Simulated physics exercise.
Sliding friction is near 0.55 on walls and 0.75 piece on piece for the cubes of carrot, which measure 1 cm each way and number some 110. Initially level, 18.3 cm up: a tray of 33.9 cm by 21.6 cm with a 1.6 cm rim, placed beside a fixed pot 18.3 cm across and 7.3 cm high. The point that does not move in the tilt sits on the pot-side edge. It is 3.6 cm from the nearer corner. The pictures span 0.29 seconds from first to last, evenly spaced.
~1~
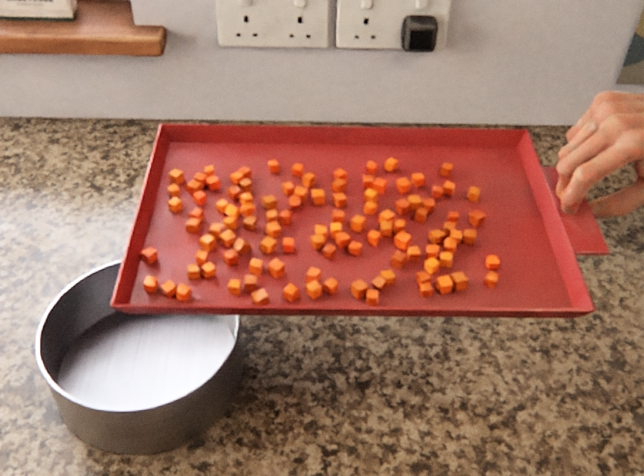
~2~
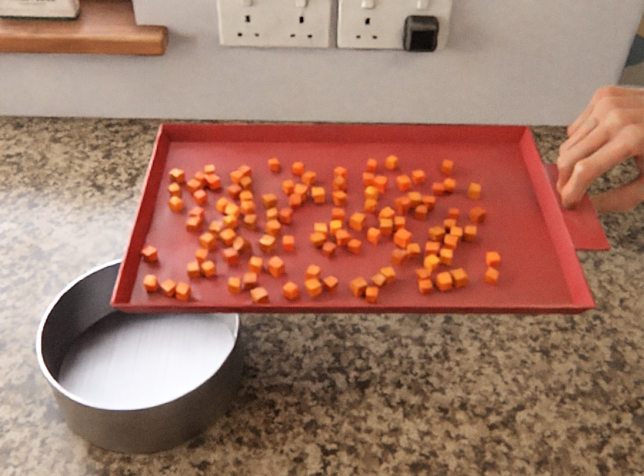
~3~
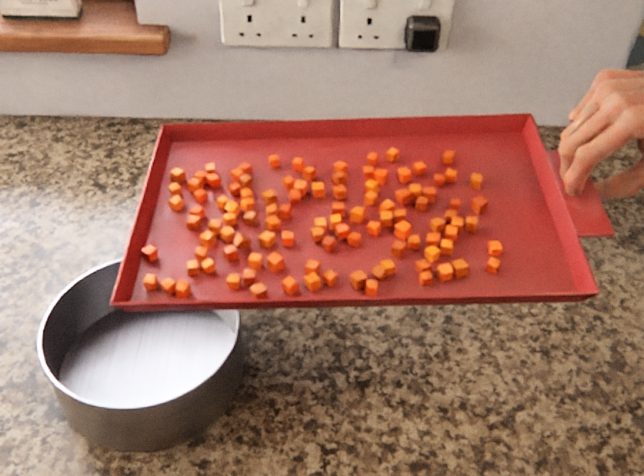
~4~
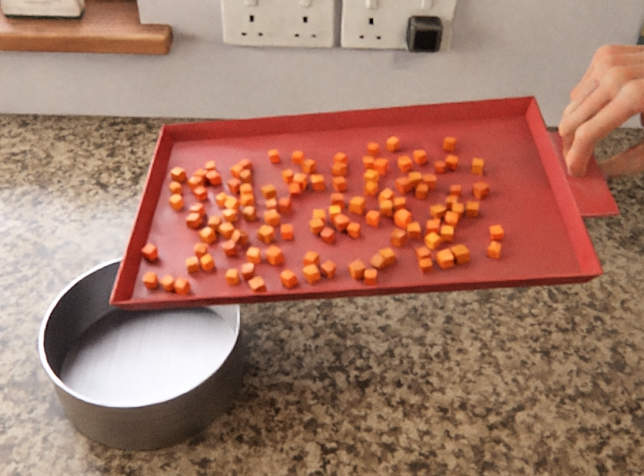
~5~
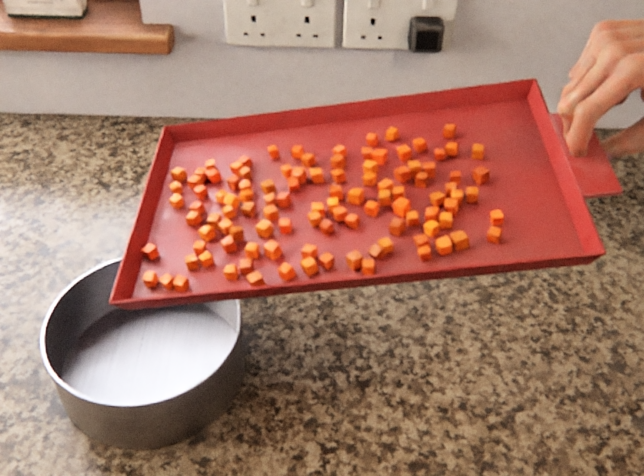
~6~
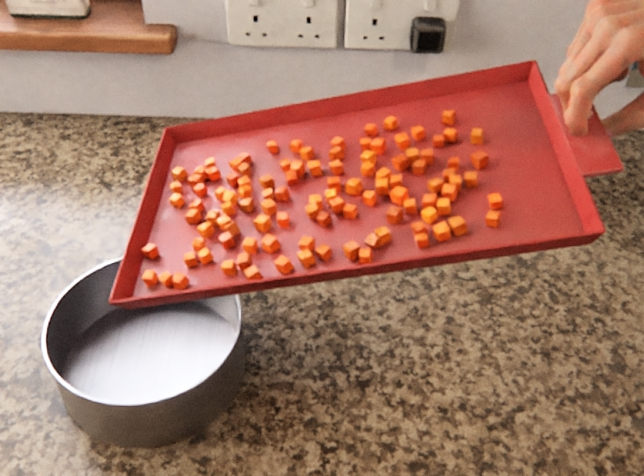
At the start, a hand at the right holds a red tray of small orange cubes nearly level above a speckled counter, its left end over a round grey pot. The hand then steadily raises the right end, so the tray slopes down toward the pot, while the cubes stay scattered across it.
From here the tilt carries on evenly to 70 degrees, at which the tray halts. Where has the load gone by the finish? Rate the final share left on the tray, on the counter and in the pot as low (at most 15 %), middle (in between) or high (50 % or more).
Tray - middle; counter - middle; pot - middle.
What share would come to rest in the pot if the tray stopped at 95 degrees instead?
Near 55 %, then.
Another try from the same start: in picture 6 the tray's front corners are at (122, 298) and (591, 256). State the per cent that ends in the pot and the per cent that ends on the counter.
Pot 15; counter 35.
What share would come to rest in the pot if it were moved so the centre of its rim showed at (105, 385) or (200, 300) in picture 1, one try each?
Spot one: Some 20 per cent; spot two: Some 5 per cent.
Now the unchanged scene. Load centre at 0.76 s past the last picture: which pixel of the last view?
Load centre: About (146, 209) px.
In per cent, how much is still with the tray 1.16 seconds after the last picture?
I'd say close to 45 per cent.
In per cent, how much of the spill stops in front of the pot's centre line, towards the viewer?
Near 30 in a hundred.
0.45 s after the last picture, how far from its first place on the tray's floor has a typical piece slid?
It has moved some 3 cm from its start.
Then, 0.45 s after the last picture, tilt 40 degrees; the tray holds 100 %, the pot 0 %.
Then, 0.76 s after the last picture, tilt 59 degrees; the tray holds 65 %, the pot 5 %.
Then, 1.16 s after the last picture, tilt 70 degrees; the tray holds 45 %, the pot 30 %.
In the end, tray 45 %, counter 25 %, pot 30 %.
